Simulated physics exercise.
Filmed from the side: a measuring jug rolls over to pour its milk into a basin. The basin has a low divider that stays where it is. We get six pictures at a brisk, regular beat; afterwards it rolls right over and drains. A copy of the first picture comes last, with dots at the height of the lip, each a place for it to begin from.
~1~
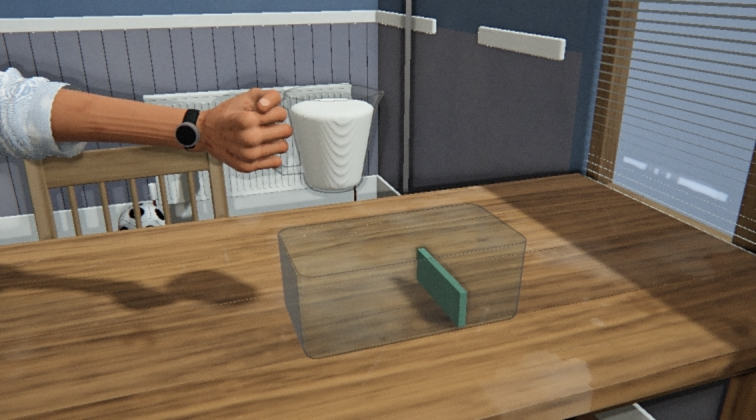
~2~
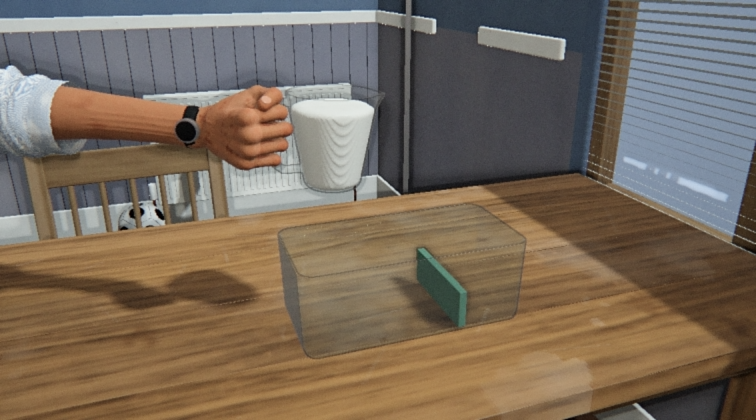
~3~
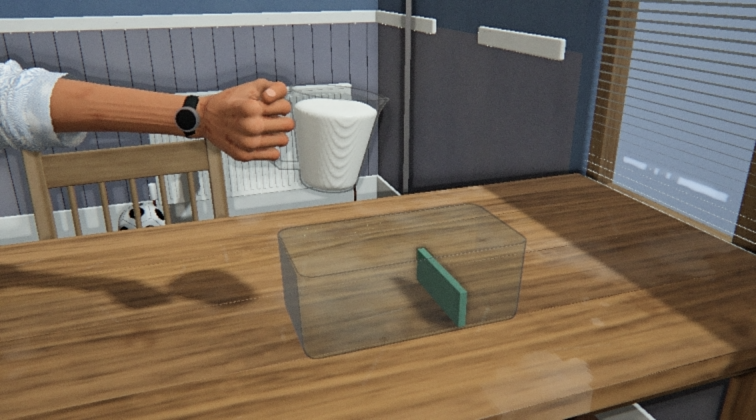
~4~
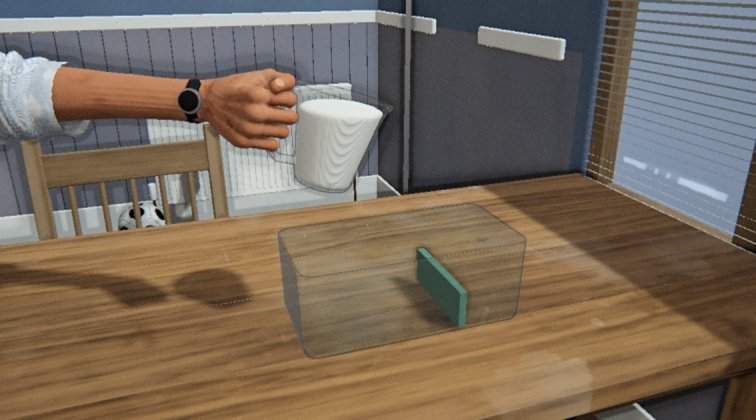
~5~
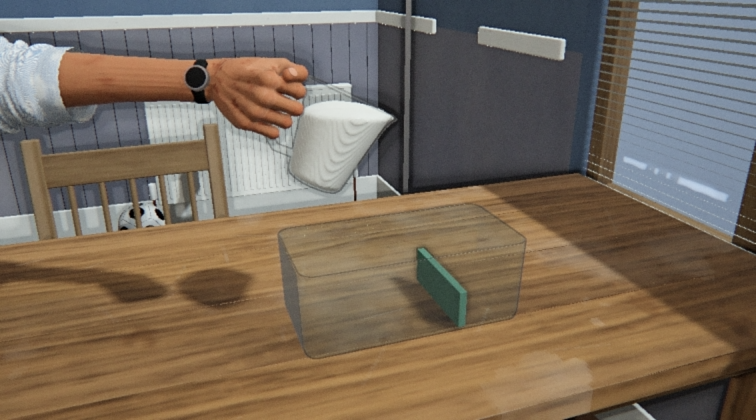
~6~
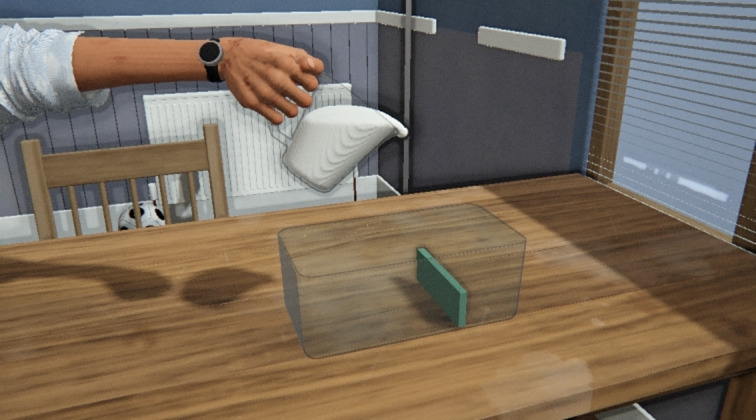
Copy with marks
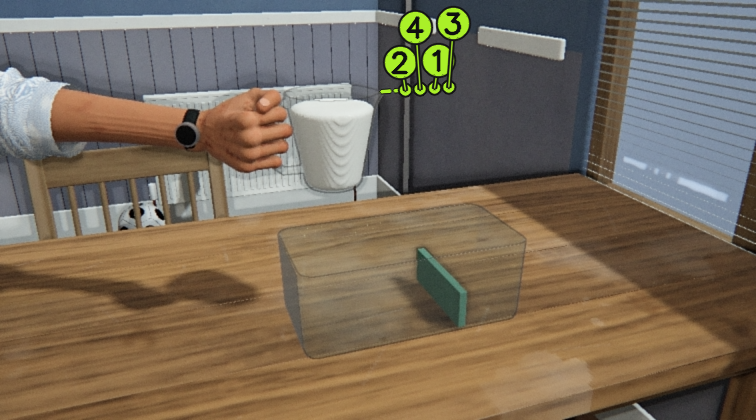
A hand with a dark watch holds a clear jug of white milk above a wooden table, seen from the side in a blue-grey panelled room with a window at right. Below it sits a transparent basin with an upright green wall inside, a chair and a football behind at left. The arm rises slightly and tilts the jug rightward, slowly then further, until milk edges over its lip, the camera still.
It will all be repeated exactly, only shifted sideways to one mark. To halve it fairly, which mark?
Choose 2.
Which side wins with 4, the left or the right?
The right side.
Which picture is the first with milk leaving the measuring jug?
In picture 6.
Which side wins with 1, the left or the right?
The right one.
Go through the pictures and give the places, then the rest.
Upright, lip at (381, 91); basin from (303, 357) to (515, 314); top of the wall at (440, 269); nothing has left yet.
Upright, lip at (383, 93); nothing has left yet.
Tipped about 7°, lip at (386, 98); nothing has left yet.
Tipped about 16°, lip at (391, 106); nothing has left yet.
Tipped about 27°, lip at (394, 118); nothing has left yet.
Tipped about 40°, lip at (396, 132); milk is over the lip, down to (400, 134).
On the marked copy, 1 at (434, 88); 2 at (405, 90); 3 at (448, 87); 4 at (420, 89).
With 1, about 14 % ends left of the wall and 82 % right of it; 4 % is lost outside.
With 2, about 51 % ends left of the wall and 46 % right of it.
With 3, about 13 % ends left of the wall and 84 % right of it; 3 % is lost outside.
With 4, about 26 % ends left of the wall and 72 % right of it; 3 % is lost outside.
